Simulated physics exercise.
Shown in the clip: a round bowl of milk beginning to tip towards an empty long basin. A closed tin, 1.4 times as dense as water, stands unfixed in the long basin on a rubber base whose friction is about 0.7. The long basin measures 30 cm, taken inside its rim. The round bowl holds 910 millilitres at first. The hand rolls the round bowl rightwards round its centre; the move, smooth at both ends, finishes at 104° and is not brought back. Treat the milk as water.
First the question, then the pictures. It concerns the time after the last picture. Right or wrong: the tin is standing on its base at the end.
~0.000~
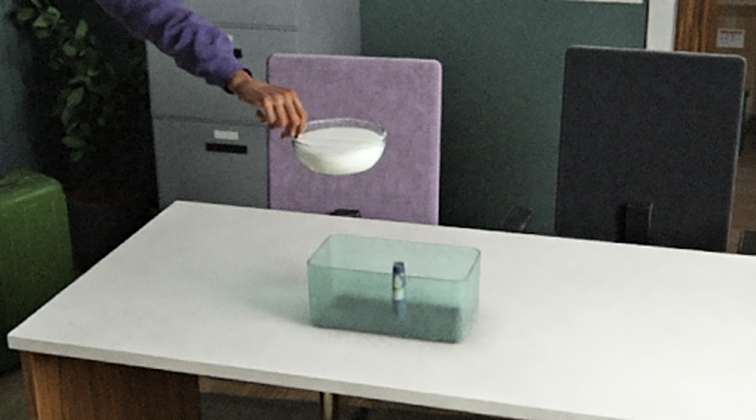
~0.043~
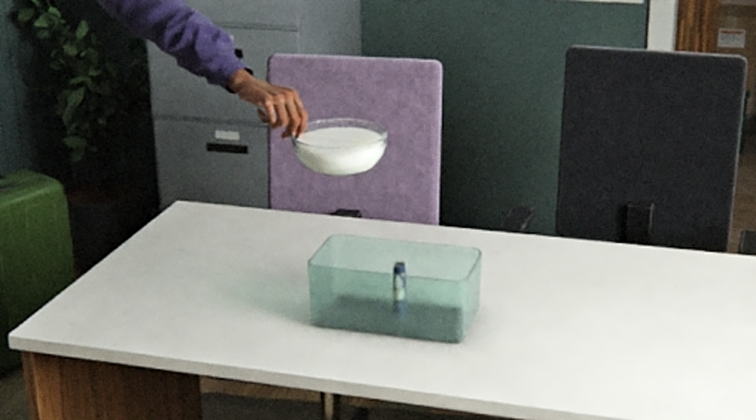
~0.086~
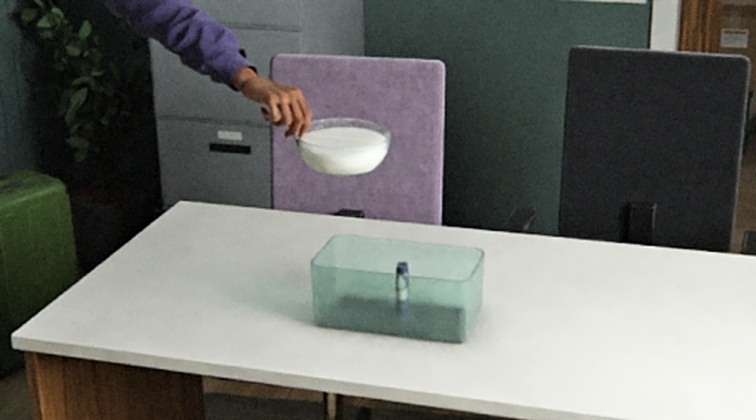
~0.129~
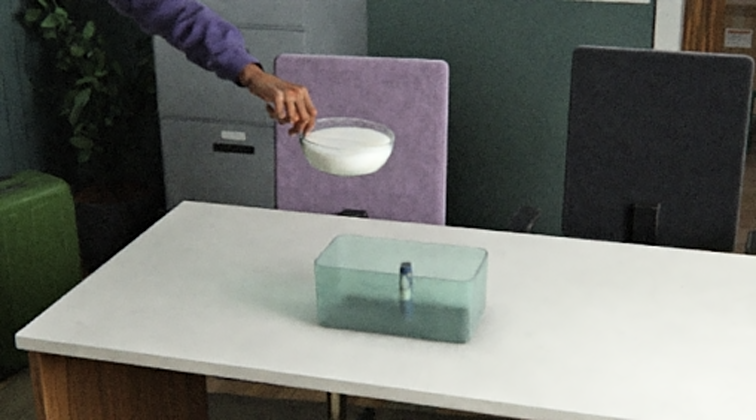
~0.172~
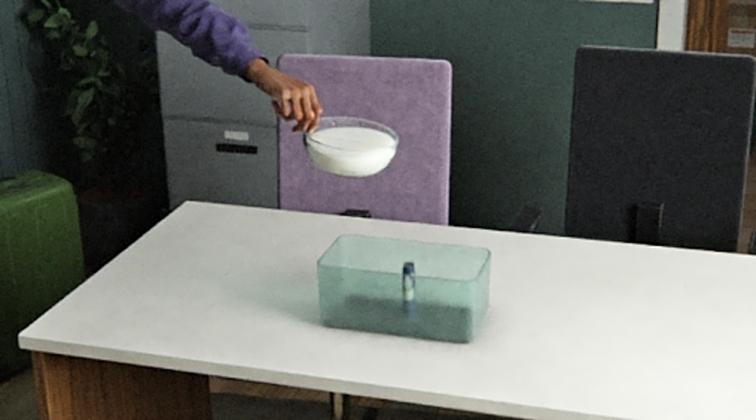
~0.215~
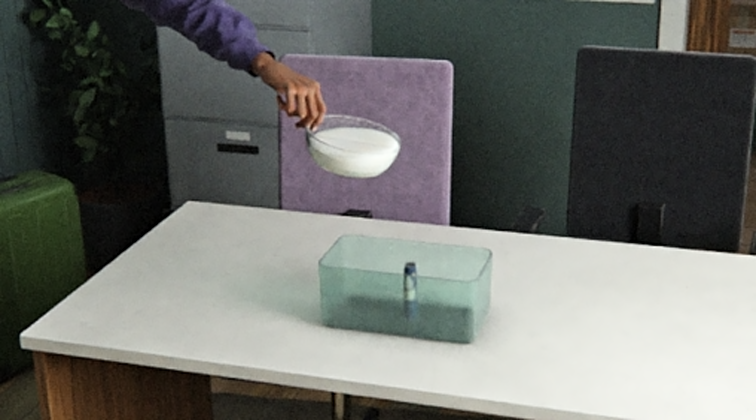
Wrong, it is lying on its side.
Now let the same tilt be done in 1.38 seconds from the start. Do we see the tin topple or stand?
It stays steady, then.
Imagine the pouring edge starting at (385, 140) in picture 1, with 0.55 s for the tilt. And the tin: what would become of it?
After that, the tin stays vertical.
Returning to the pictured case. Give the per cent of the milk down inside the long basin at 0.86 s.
Some 88 percent of the total.
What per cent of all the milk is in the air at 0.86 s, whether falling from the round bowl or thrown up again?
Some 12 % is up in the air.
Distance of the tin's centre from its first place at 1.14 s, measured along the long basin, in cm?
Roughly 7 cm.
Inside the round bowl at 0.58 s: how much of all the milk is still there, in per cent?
Around 34 in a hundred.
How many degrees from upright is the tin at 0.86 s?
It leans about 10° from upright.
After 0.58 s the tilt is 70° and 33 per cent is still to pour; the tin stands where it began.
After 0.86 s the tilt is 102° and 1 per cent is still to pour; the tin leans 11°.
After 1.14 s the tilt is 104° and 0 per cent is still to pour; the tin lies on its side.
After 1.45 s the tilt is 104° and 0 per cent is still to pour; the tin lies on its side.
In the end the tin lies on its side.
